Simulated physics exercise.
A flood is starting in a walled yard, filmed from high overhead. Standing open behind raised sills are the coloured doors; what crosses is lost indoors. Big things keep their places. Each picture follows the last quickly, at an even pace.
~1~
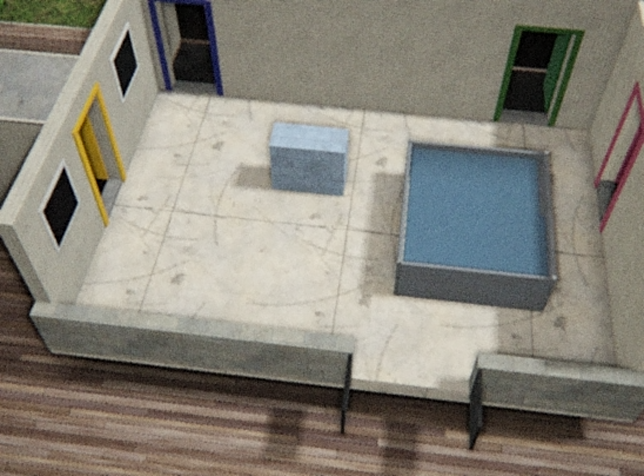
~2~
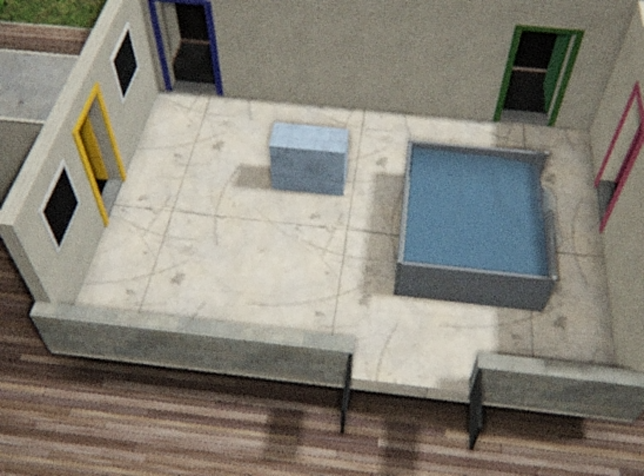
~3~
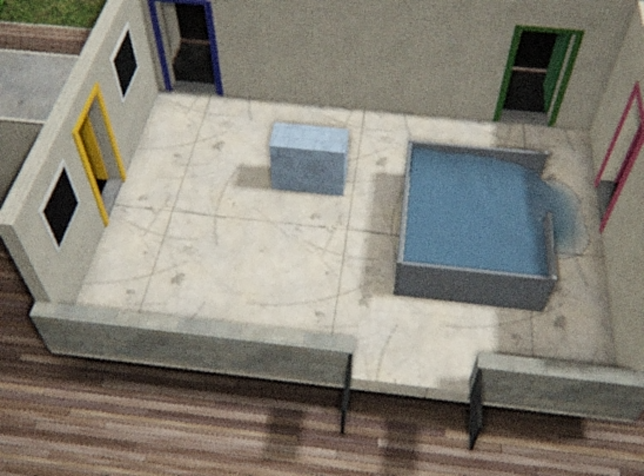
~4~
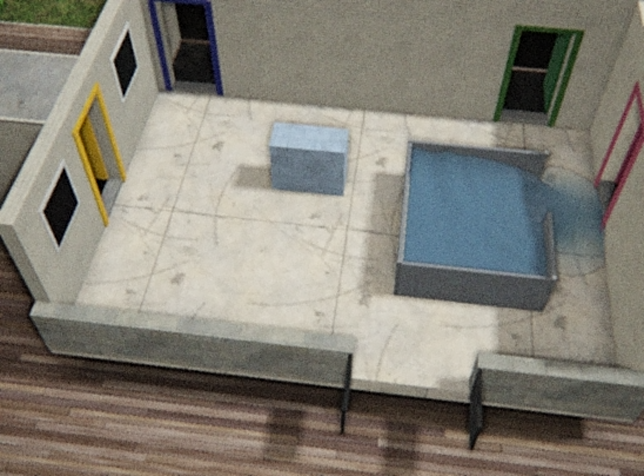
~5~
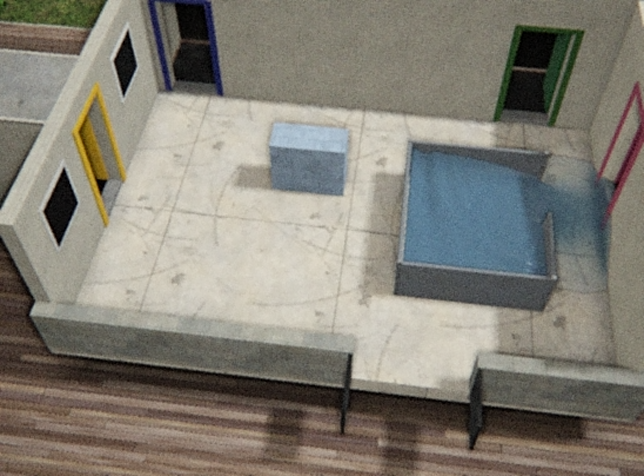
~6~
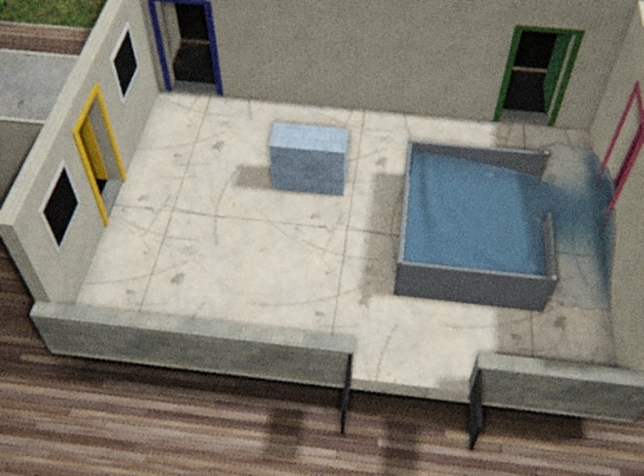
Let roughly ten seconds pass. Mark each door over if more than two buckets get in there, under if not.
Blue door - over; pink door - over; green door - over; yellow door - under.
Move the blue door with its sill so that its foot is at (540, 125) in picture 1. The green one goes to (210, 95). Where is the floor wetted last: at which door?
It's the door marked yellow, I'd say.
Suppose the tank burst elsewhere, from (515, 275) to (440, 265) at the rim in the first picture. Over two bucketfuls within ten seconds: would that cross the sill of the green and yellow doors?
In brief, the green one goes past the mark; the yellow one stops short.
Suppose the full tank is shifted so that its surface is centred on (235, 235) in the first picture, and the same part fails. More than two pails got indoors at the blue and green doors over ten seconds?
Checking both: Blue door remains within limits, green door surpasses the limit.
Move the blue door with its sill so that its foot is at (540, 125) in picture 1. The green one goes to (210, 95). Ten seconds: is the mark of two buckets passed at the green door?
In that case green stays unflooded.
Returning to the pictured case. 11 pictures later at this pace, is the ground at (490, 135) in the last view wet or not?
Looking there, it would be swamped.
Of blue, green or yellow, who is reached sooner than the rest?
The green door, I reckon.
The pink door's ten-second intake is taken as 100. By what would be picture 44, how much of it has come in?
Around 100 in a hundred.
A moment on, water covers 15 % of the floor; the blue door not reached, the pink door far over two buckets in, the green door wet at the sill, nothing in, the yellow door not reached.
Next, water covers 25 % of the floor; the blue door not reached, the pink door far over two buckets in, the green door under two buckets in, the yellow door not reached.
Then, water covers 50 % of the floor; the blue door not reached, the pink door far over two buckets in, the green door over two buckets in, the yellow door not reached.
Later, water covers 85 % of the floor; the blue door wet at the sill, nothing in, the pink door far over two buckets in, the green door far over two buckets in, the yellow door wet at the sill, nothing in.
In the end, water covers 95 % of the floor; the blue door far over two buckets in, the pink door far over two buckets in, the green door far over two buckets in, the yellow door wet at the sill, nothing in.
